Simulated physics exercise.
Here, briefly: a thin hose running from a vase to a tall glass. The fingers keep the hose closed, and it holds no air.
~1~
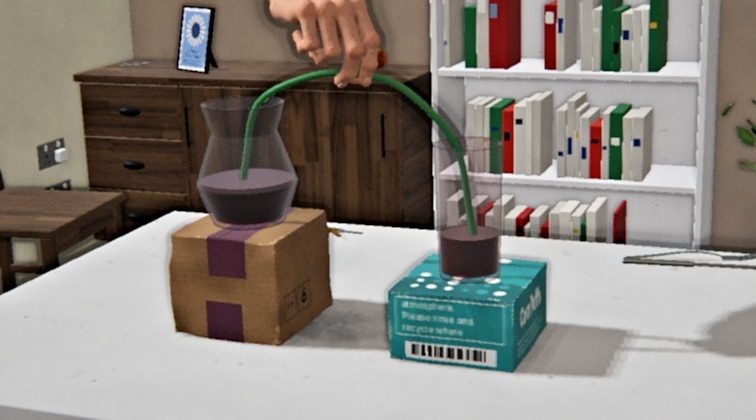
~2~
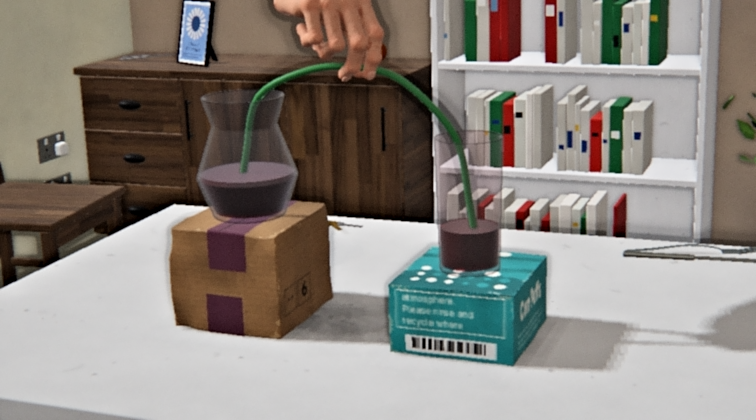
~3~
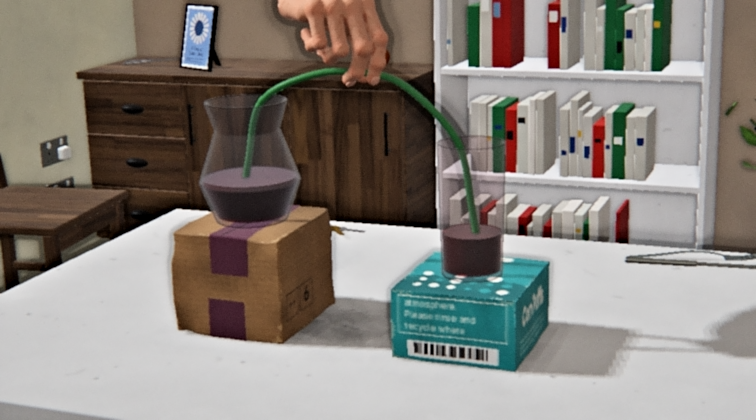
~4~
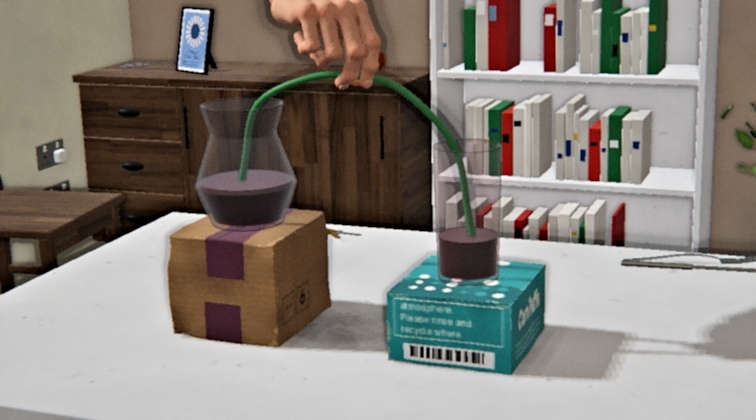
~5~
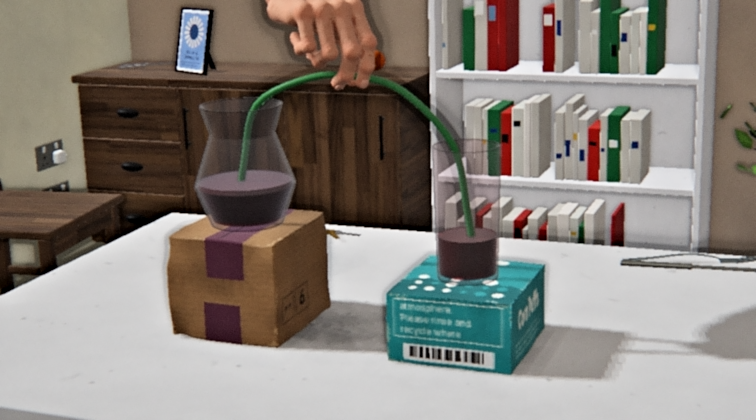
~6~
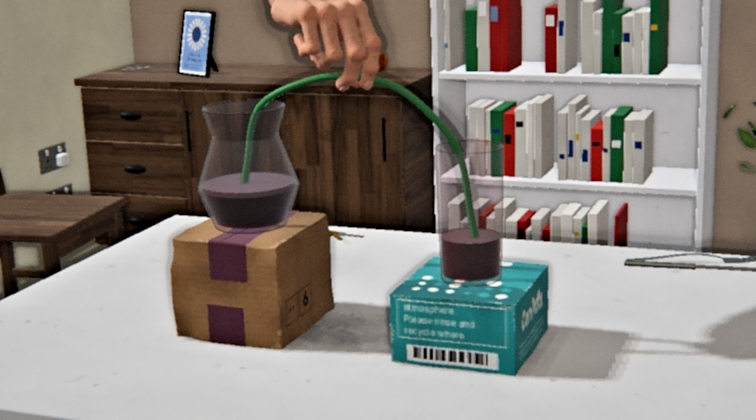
A hand pinching a green hose stayed almost still above the table, with the hose running from a vase on a cardboard box to a glass on a teal packet, and the dark liquid barely changed.
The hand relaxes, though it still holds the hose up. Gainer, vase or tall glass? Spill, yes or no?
It flows - the right one, one that fills - no.
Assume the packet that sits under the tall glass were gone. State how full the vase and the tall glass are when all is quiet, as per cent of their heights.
In that order they come to 10 and 80 in a hundred of their heights.
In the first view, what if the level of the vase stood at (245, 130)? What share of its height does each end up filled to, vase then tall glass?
First 45 %, second 75 %.
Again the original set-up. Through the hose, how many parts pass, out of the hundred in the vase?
About 35 per cent.
A moment on, the vase is about a third full; the tall glass is about a third full.
Further on, the vase is about a quarter full; the tall glass is about half full.
When it is over, the vase is about a quarter full; the tall glass is about half full; the two surfaces are level.
